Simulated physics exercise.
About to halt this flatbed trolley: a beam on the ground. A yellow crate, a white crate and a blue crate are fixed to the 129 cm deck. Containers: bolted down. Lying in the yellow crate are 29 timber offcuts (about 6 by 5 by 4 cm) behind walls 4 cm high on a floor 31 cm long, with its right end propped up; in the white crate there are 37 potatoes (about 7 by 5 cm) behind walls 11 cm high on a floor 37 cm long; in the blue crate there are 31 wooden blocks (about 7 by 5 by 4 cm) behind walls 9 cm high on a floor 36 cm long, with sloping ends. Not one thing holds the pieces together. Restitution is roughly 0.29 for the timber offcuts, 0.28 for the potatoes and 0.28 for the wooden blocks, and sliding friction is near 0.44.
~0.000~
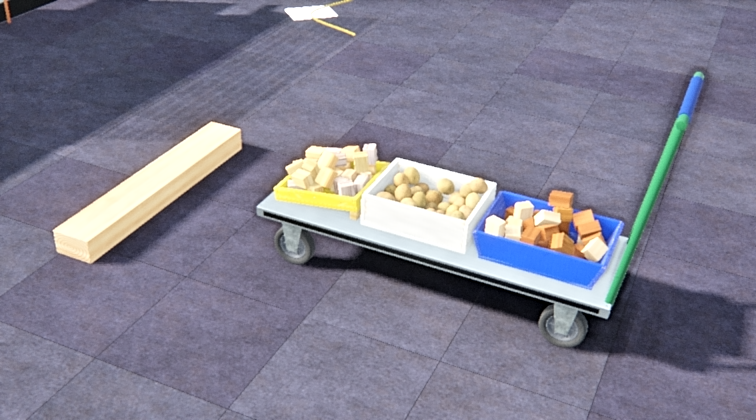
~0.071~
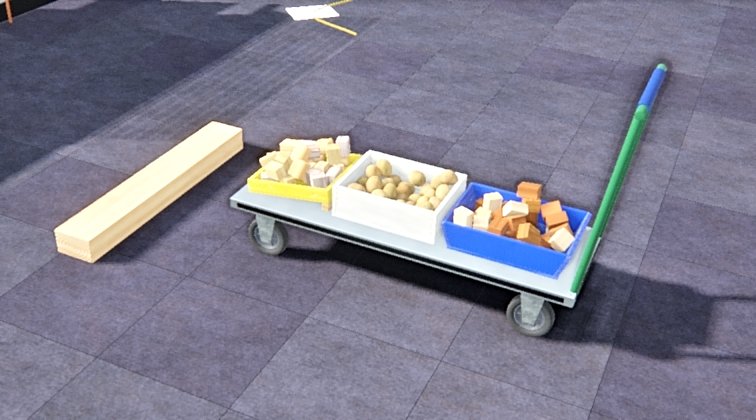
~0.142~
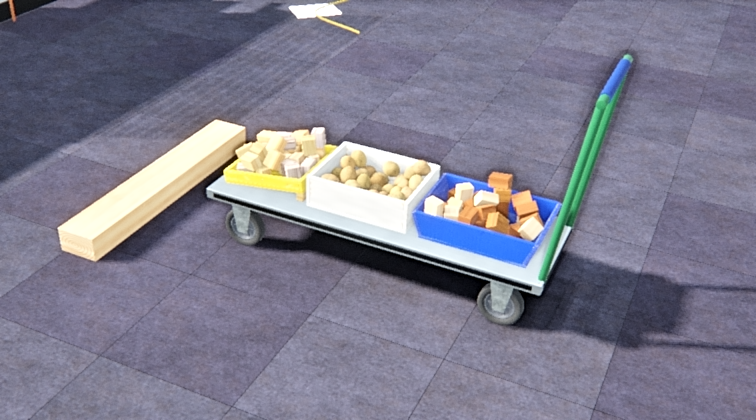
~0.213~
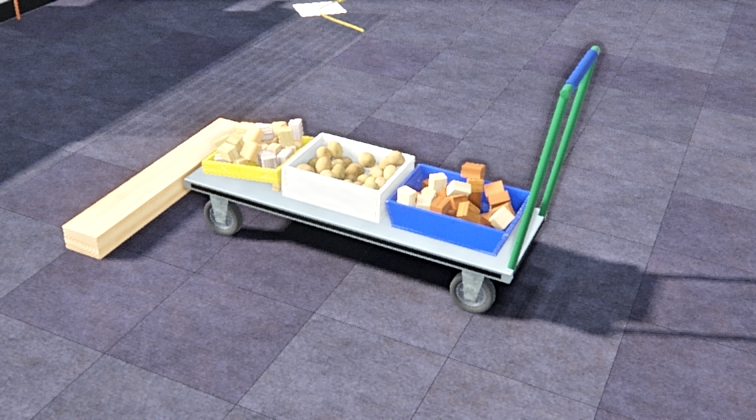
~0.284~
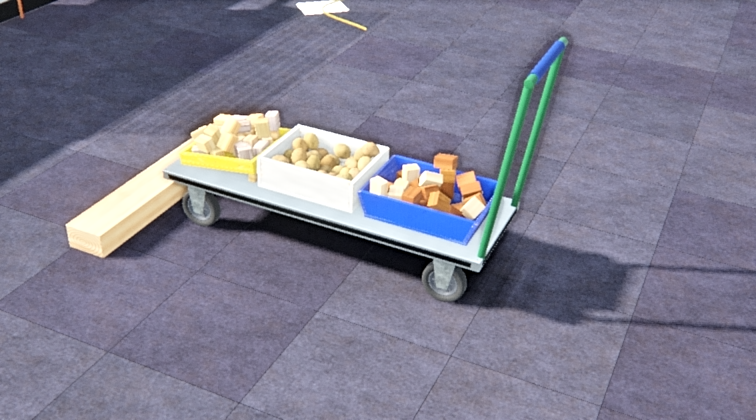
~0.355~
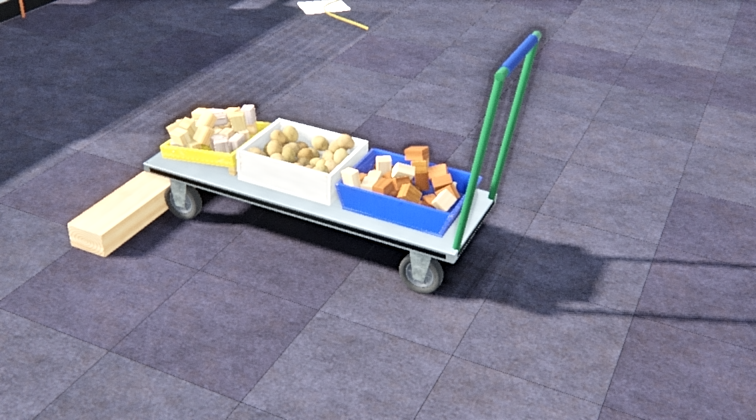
A flat trolley with a green handle, carrying a yellow, a white and a blue crate full of small chunky pieces, rolled leftward across the dark tiled floor, up beside a wooden beam.
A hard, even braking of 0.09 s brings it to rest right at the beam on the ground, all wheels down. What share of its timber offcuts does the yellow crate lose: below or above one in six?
Losses pass one sixth.
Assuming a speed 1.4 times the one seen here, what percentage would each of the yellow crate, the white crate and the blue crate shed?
Yellow crate 40, white crate 0, blue crate 20 per cent.
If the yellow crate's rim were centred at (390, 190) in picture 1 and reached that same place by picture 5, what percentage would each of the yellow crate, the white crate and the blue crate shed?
Under that change it'd be yellow crate at 40, white crate at 0 and blue crate at 20 percent.
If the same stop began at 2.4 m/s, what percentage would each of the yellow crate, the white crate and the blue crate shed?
Yellow crate 40 %, white crate 0 %, blue crate 10 %.
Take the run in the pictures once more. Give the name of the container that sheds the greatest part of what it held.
Answer: The yellow crate.
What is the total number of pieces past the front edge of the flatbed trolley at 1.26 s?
Some 8 pieces.
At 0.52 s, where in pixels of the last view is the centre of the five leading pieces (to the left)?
They're centred near (136, 137).
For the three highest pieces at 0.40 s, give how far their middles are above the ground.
On average roughly 38 centimetres up.
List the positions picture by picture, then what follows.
In the first frame (each is followed by its nearest rim corner in this view; the camera pans a little), yellow crate, (353, 198); blue crate, (603, 266); 58 cm short of the stop; none out.
In the second frame, yellow crate, (325, 190); blue crate, (568, 256); 46 cm short of the stop.
In the third frame, yellow crate, (299, 180); blue crate, (536, 244); 34 cm short of the stop.
In the fourth frame, yellow crate, (274, 171); blue crate, (505, 233); 23 cm short of the stop.
In the fifth frame, yellow crate, (250, 161); blue crate, (475, 222); 11 cm short of the stop.
In the sixth frame, yellow crate, (230, 155); blue crate, (450, 214); stopping; none out.
After 0.40 s, yellow crate 26 in, 3 out, white crate 37 in, 0 out and blue crate 31 in, 0 out.
After 0.52 s, yellow crate 22 in, 7 out, white crate 37 in, 0 out and blue crate 31 in, 0 out.
After 0.75 s, yellow crate 19 in, 10 out, white crate 37 in, 0 out and blue crate 31 in, 0 out.
Outcome (at 1.26 s), yellow crate 19 in, 10 out, white crate 37 in, 0 out and blue crate 31 in, 0 out. Asked share, 10 of 29, 34 per cent.
